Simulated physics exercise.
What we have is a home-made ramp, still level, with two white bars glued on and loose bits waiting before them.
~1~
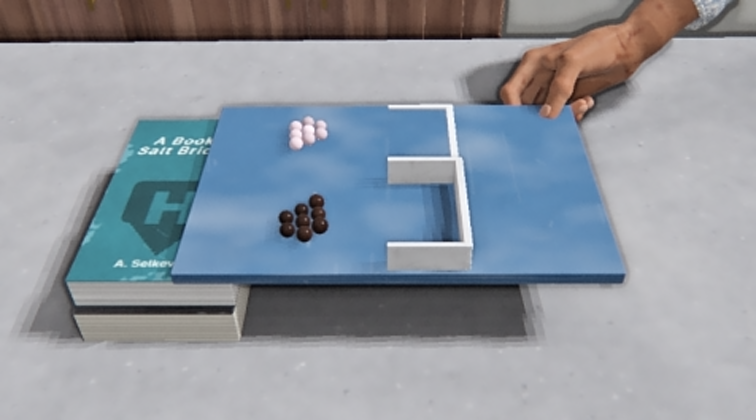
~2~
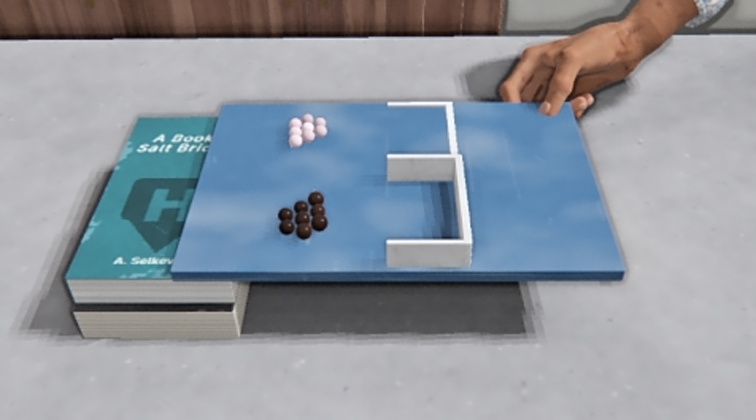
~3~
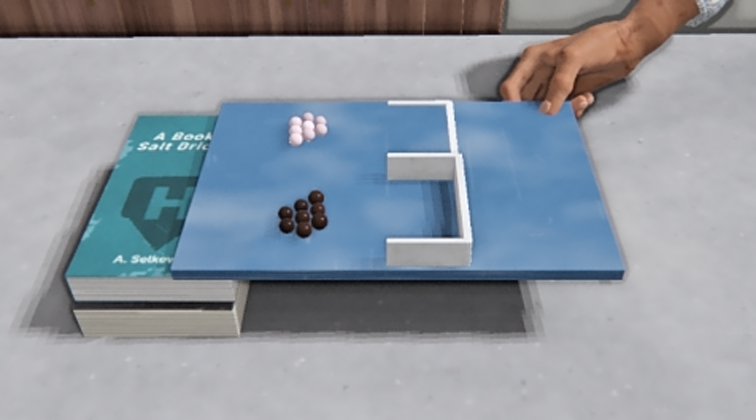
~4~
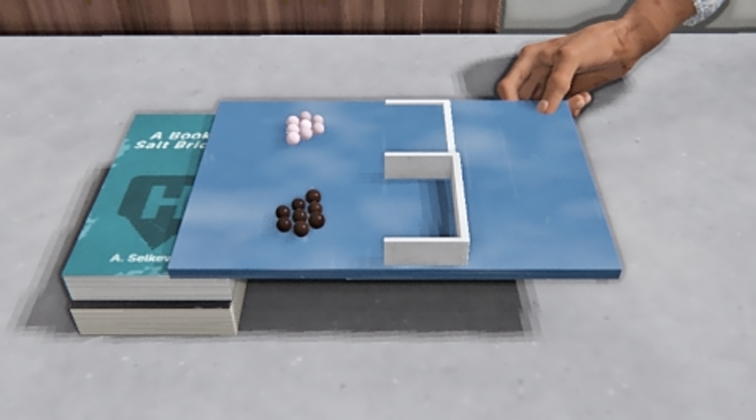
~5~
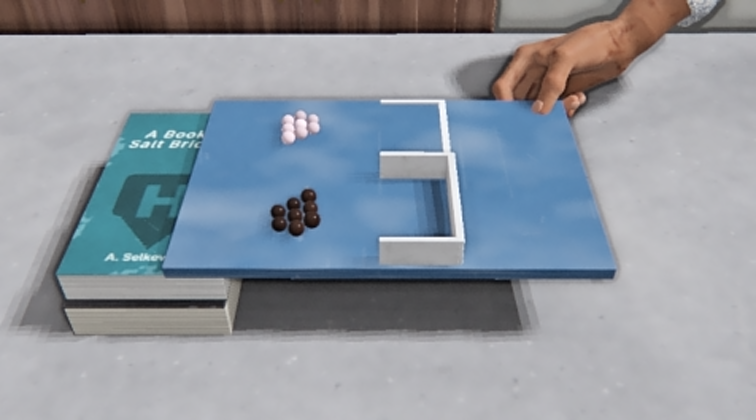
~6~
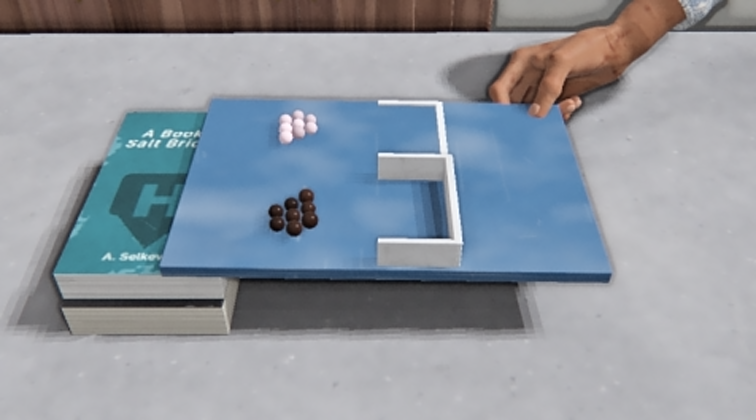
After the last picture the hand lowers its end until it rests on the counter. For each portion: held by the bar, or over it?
The front portion is stopped by its bar; the back portion gets over its bar.
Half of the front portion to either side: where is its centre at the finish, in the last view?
Close to (437, 236).
Then, 0.31 s after the last picture, board sloping at 7°; front portion on its way down; back portion on its way down.
Then, 0.64 s after the last picture, board sloping at 12°; front portion has reached its bar; back portion on its way down.
Then, 1.03 s after the last picture, board resting at 12°; front portion has reached its bar; back portion all past its bar.
By the end, board resting at 12°; front portion gathered behind its bar; back portion all past its bar.
